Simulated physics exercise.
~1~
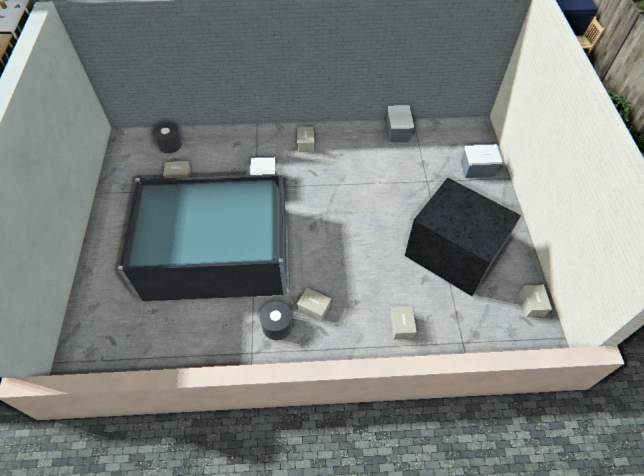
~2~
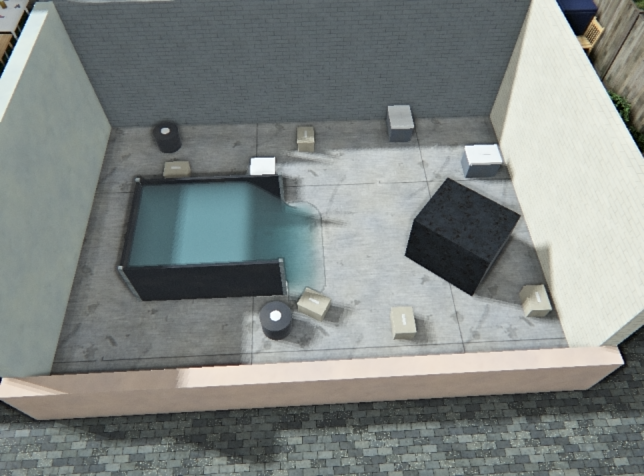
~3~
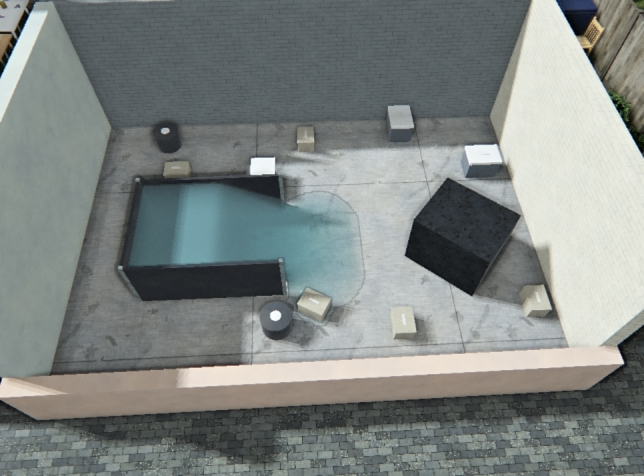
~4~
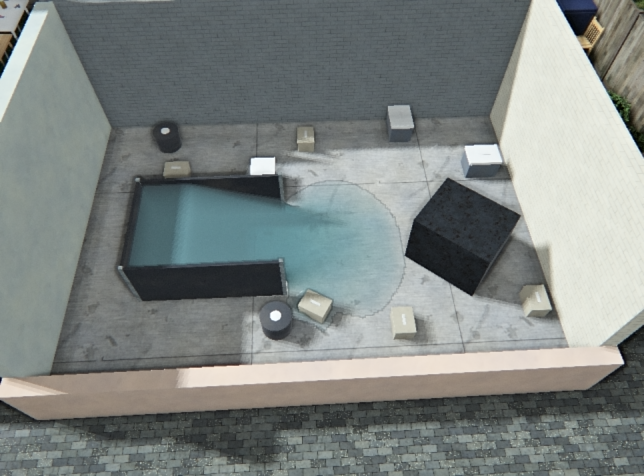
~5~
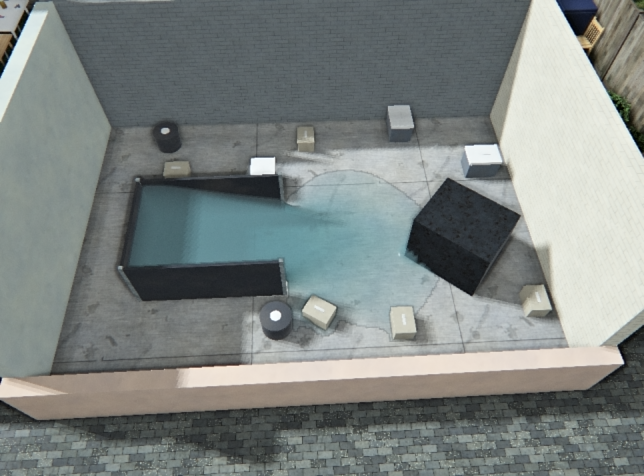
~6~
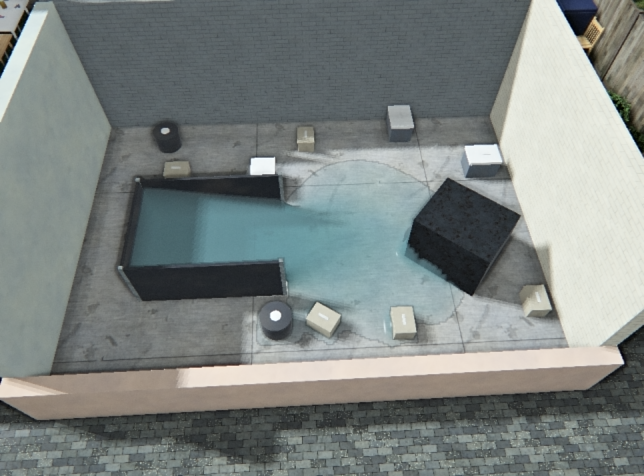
Water poured out of the open right side of a dark tank and spread across the walled yard to a big black block, nudging one pale box near the tank slightly to the right.
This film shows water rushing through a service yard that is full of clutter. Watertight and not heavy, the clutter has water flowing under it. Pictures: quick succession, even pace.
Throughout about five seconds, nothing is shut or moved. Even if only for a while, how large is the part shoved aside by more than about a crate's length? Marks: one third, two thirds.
I expect the share pushed well aside to be a third to two thirds.
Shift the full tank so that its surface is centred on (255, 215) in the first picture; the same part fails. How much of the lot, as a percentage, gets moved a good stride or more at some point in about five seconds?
About 50 per cent.
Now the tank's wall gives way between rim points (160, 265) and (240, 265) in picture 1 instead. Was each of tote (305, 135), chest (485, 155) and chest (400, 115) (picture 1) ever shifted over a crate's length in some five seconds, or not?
Object by object: Short of it, short of it, short of it.
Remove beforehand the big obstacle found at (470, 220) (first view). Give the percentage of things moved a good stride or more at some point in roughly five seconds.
Roughly 60 in a hundred.
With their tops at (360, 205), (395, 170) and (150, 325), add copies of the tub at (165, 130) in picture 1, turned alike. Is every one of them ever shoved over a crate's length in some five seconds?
Twin one: Slides well clear; twin two: Slides well clear; twin three: Barely shifts.
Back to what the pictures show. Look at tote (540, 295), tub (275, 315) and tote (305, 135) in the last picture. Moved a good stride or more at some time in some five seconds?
Goes that far; short of that; goes that far.
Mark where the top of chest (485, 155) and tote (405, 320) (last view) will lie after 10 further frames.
(493, 128) and (565, 315), about.
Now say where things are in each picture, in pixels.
In the first frame, a tote at (314, 301) rests on the ground; a tote at (404, 320) rests on the ground; 0 of 10 have shifted.
In the second frame, a tote at (314, 301), on the bottom; a tote at (404, 320), on the bottom; 0 of 10 have shifted.
In the third frame, a tote at (314, 301) rests on the ground; a tote at (404, 320), on the bottom; 0 of 10 have shifted.
In the fourth frame, a tote at (315, 303), on the bottom, close to its start; a tote at (404, 320) rests on the ground; 0 of 10 have shifted.
In the fifth frame, a tote at (319, 309) rests on the ground, close to its start; a tote at (404, 320), on the bottom; 1 of 10 have shifted.
In the sixth frame, a tote at (323, 317), on the bottom, close to its start; a tote at (404, 320), on the bottom; 1 of 10 have shifted.
A moment on, 1 of 10 are well off their spots; 0 afloat.
Next, 3 of 10 are well off their spots; 2 afloat.
Later, 4 of 10 are well off their spots; 4 afloat.
In the end, 6 of 10 are well off their spots, and 6 have been at some point; 3 afloat.
